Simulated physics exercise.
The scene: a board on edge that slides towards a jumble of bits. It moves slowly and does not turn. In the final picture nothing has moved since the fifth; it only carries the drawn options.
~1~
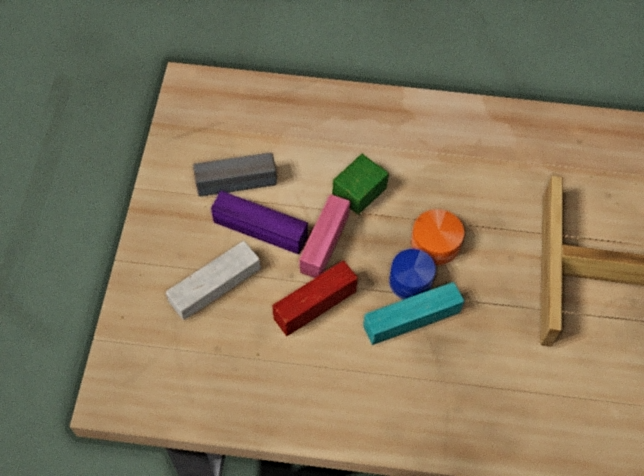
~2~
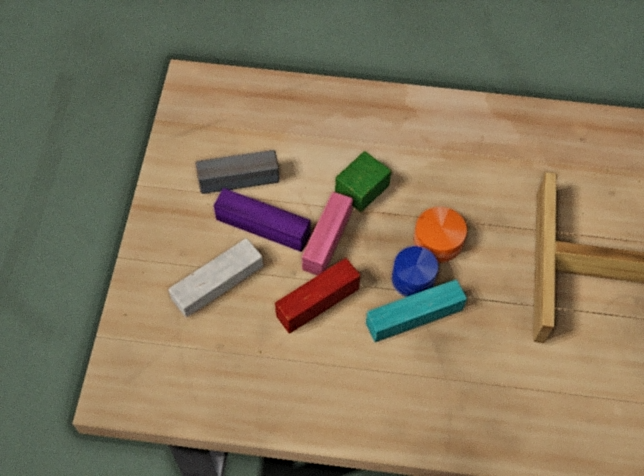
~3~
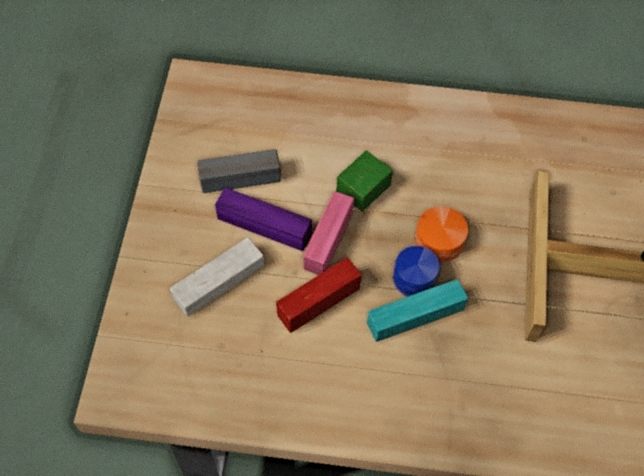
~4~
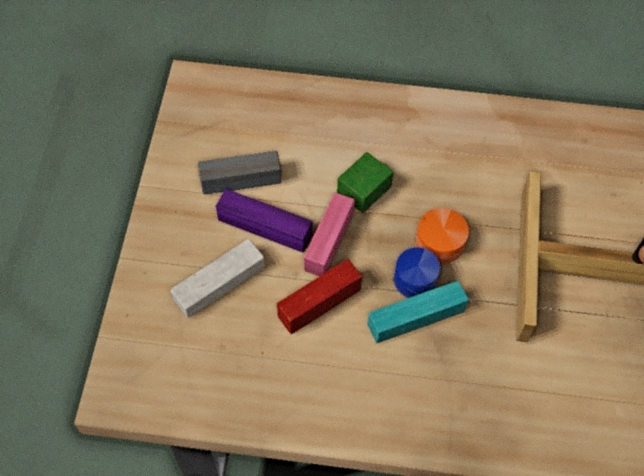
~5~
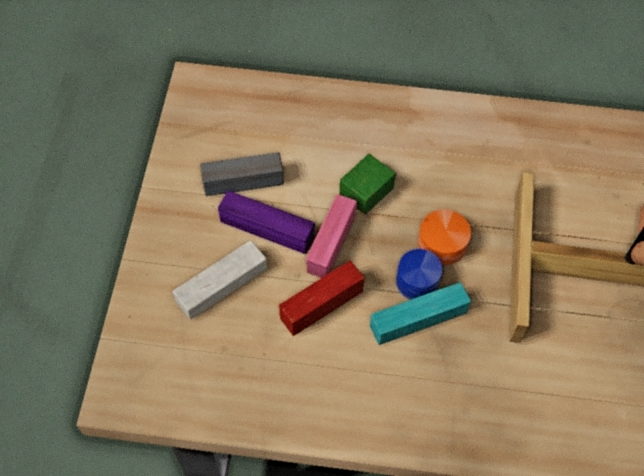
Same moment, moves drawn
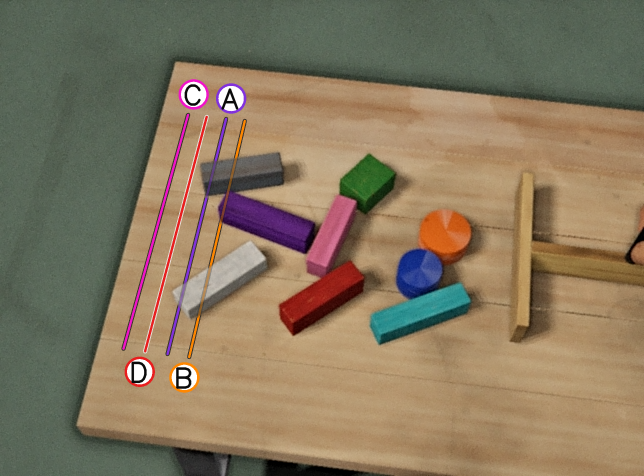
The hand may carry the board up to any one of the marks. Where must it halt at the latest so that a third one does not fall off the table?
Stop at A.
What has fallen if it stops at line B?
The purple stick goes over.
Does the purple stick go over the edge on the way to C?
Yes.
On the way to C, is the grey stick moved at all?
Yes.
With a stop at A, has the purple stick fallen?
Yes.
On the marked copy, A at (199, 228); B at (219, 230); C at (158, 223); D at (178, 225).
With A. Early on, board (407, 231); turquoise bar (351, 325); orange tin (377, 223).
Further on, board (291, 218); purple stick (173, 206); grey stick (210, 171).
At the end, board (200, 207); purple stick over the edge; grey stick over the edge; two fallen.
As for the rest, B is within the limit but short; C drops three; D drops three.
